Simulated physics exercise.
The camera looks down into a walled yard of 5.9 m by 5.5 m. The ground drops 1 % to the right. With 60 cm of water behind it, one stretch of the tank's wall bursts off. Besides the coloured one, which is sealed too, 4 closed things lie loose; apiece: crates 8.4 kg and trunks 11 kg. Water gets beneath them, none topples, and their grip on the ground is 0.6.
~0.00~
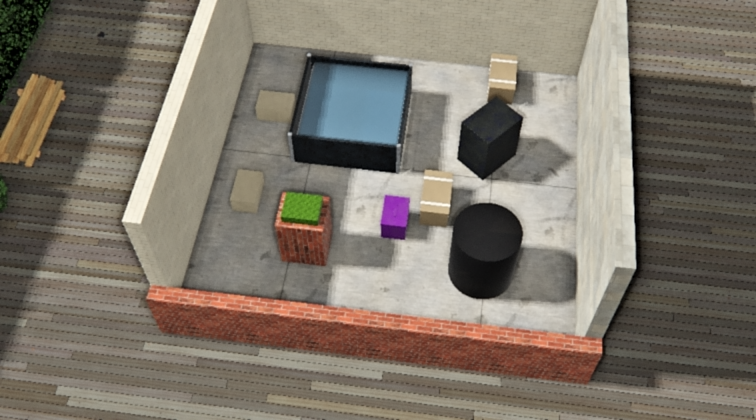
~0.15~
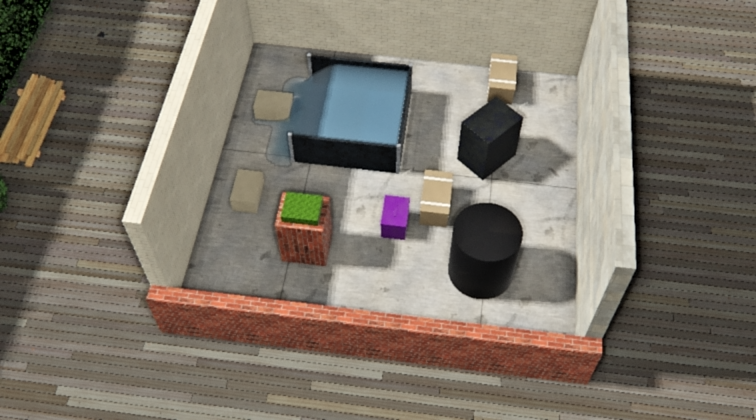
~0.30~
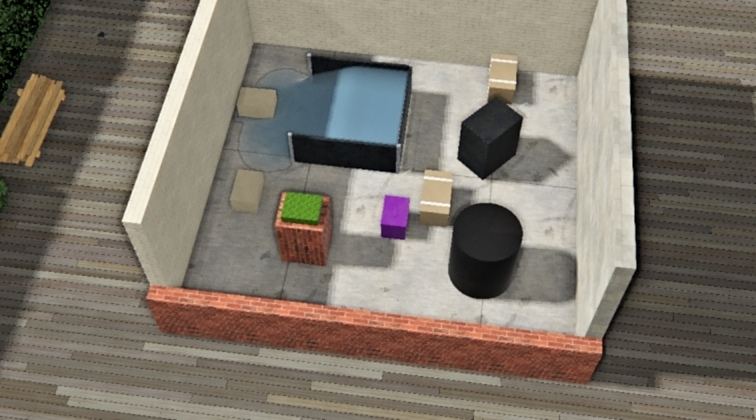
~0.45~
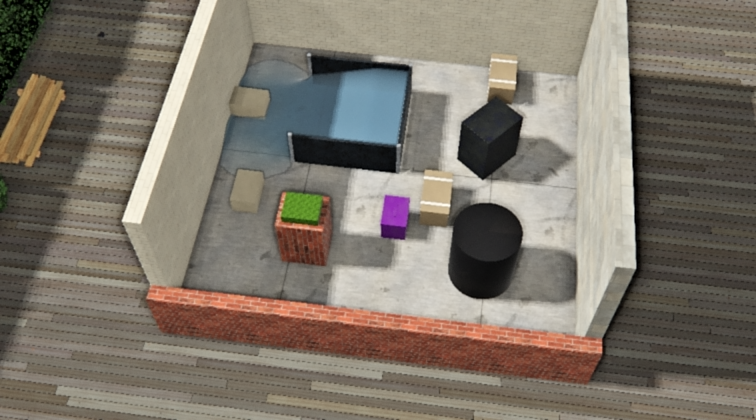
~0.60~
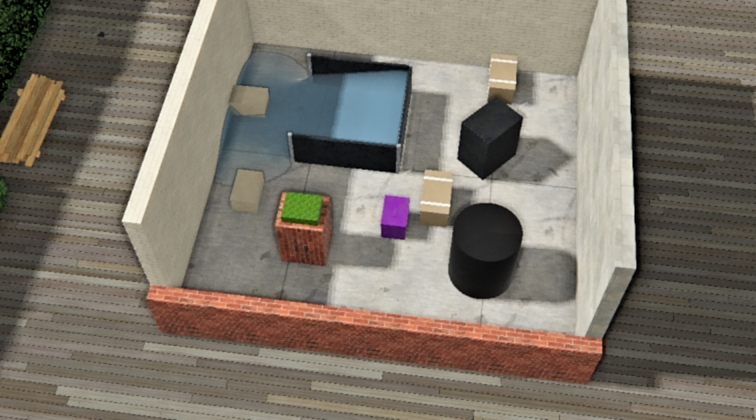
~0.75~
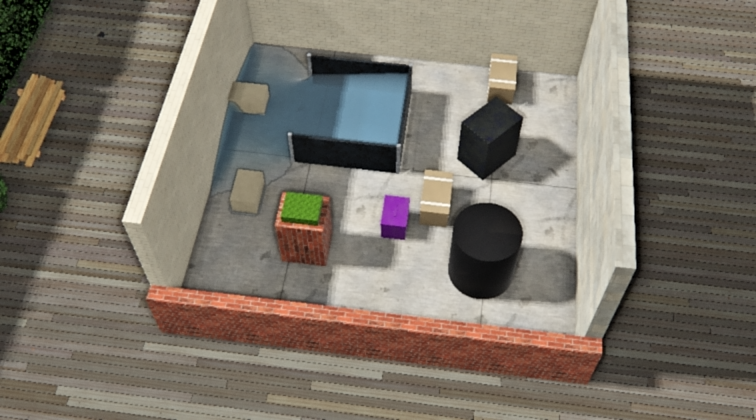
Walled yard with a water tank losing its left side, water spreading left and nudging one pale box toward the wall.
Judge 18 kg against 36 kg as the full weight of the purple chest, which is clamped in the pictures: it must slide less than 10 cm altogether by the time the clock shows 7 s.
Verdict: The smaller load will do.
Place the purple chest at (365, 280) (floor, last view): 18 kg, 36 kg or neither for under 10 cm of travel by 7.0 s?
It takes the larger.
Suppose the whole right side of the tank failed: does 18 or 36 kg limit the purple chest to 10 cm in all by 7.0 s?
In that case only the larger load is enough.
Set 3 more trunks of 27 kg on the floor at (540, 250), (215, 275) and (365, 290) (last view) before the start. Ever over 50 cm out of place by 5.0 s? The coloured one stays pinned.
In that order: Short of it, past it, over.
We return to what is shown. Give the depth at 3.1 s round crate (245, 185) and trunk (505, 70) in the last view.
Roughly 3 and 6 cm.
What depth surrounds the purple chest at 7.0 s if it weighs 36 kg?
Roughly 4 cm.
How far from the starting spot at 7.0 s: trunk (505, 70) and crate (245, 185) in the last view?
In that order: 350 cm, 200 cm.
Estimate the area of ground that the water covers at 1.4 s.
Roughly 8.0 m2.
After 1.4 s the purple chest would be 0 cm from its start with 18 kg and 0 cm from its start with 36 kg; 0 cm of water round it then.
After 3.1 s the purple chest would be 0 cm from its start with 18 kg and 0 cm from its start with 36 kg; 0 cm of water round it then.
After 4.9 s the purple chest would be 0 cm from its start with 18 kg and 0 cm from its start with 36 kg; 3 cm of water round it then.
After 7.0 s the purple chest would be 0 cm from its start with 18 kg and 0 cm from its start with 36 kg; 4 cm of water round it then.
